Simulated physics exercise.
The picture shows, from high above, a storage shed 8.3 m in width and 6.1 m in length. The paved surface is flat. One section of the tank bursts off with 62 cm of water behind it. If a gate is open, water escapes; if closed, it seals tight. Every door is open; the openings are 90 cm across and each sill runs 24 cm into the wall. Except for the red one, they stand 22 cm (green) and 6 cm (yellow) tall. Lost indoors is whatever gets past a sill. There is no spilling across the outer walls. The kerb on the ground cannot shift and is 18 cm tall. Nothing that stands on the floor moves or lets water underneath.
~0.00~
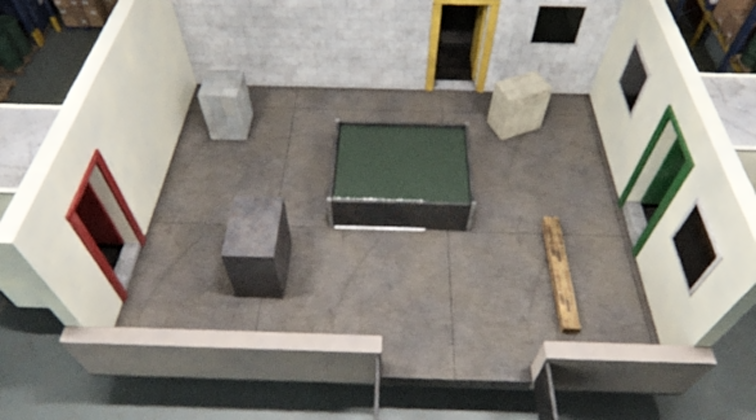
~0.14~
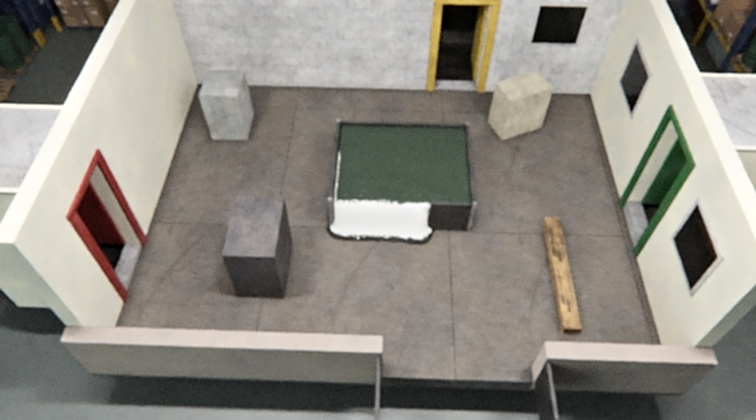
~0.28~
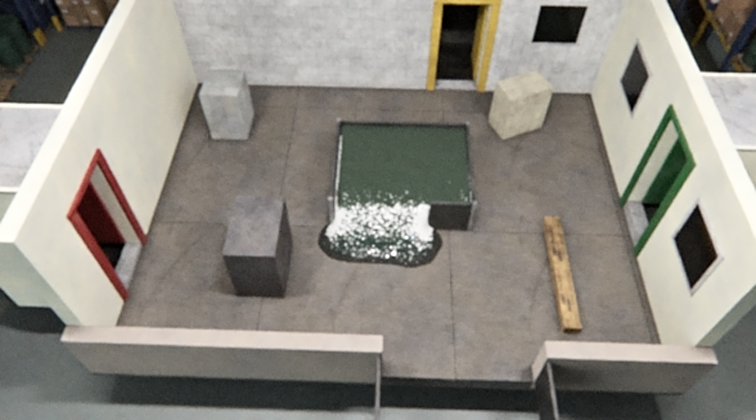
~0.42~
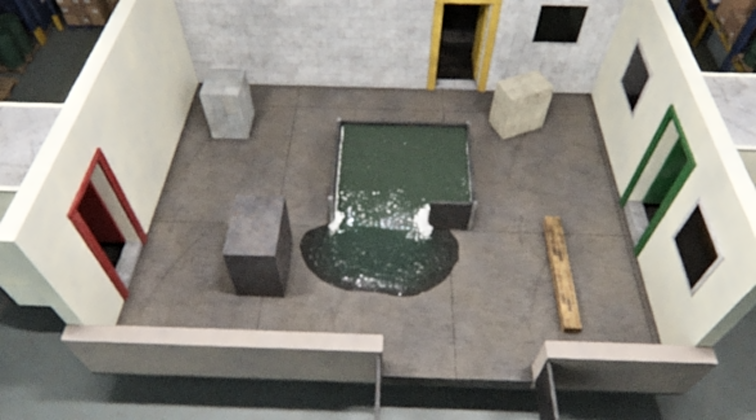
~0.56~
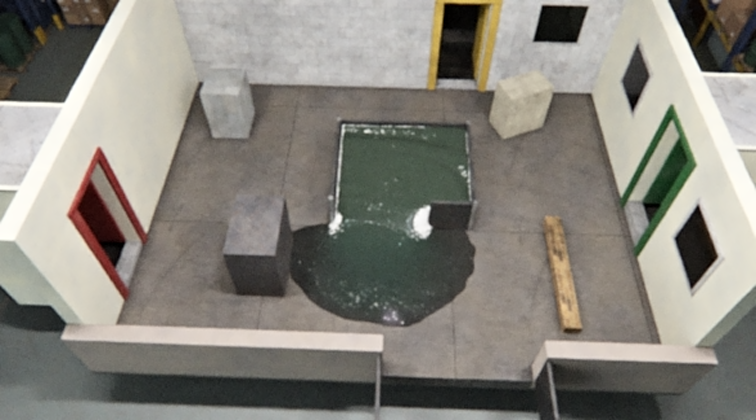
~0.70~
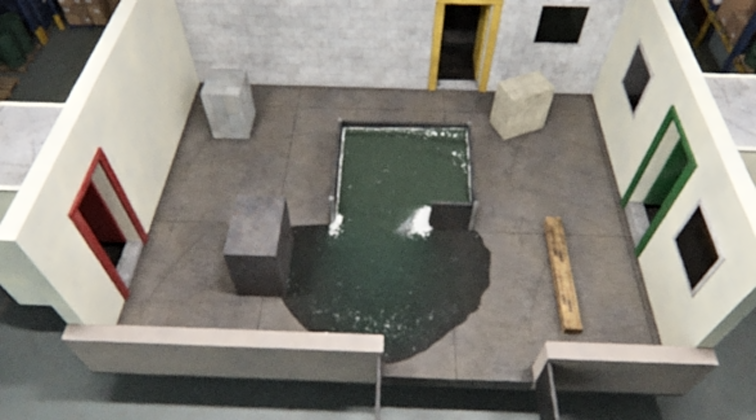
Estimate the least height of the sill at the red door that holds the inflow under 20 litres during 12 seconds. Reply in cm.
Roughly 11 cm high.
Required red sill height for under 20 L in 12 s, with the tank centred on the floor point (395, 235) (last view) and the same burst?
Then roughly 16 cm.
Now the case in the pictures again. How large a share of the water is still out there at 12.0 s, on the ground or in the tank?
About 60 in every hundred.
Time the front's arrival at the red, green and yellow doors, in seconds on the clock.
Arrival times - red 2.4 s, green 7.0 s, yellow 9.0 s.
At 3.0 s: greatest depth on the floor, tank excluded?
About 28 cm at most.
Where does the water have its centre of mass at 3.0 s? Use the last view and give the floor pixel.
The balance point sits at roughly (348, 253).
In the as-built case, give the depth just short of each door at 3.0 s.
Lab note, cm: Red 16; green 0; yellow 0.
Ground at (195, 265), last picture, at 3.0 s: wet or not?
I'd say that place has got wet.
After 1.4 s water covers 20 % of the floor, deepest (36 cm) near (350, 359); it has not reached the red door.
After 3.0 s water covers 30 % of the floor, deepest (28 cm) near (120, 350); 16 cm at the red door, 1 litre in over its 12 cm sill.
After 12.0 s water covers 90 % of the floor, deepest (7 cm) near (275, 89); 4 cm at the red door, 15 litres in over its 12 cm sill.
At the red door as built, the water arrived by 2.5 s and peaked near 17 cm at 3.2 s.
With a sill of 10 cm, 28 litres would have come in within the 12 s; with 12 cm, 15 litres. So under 20 litres takes about 11 cm.
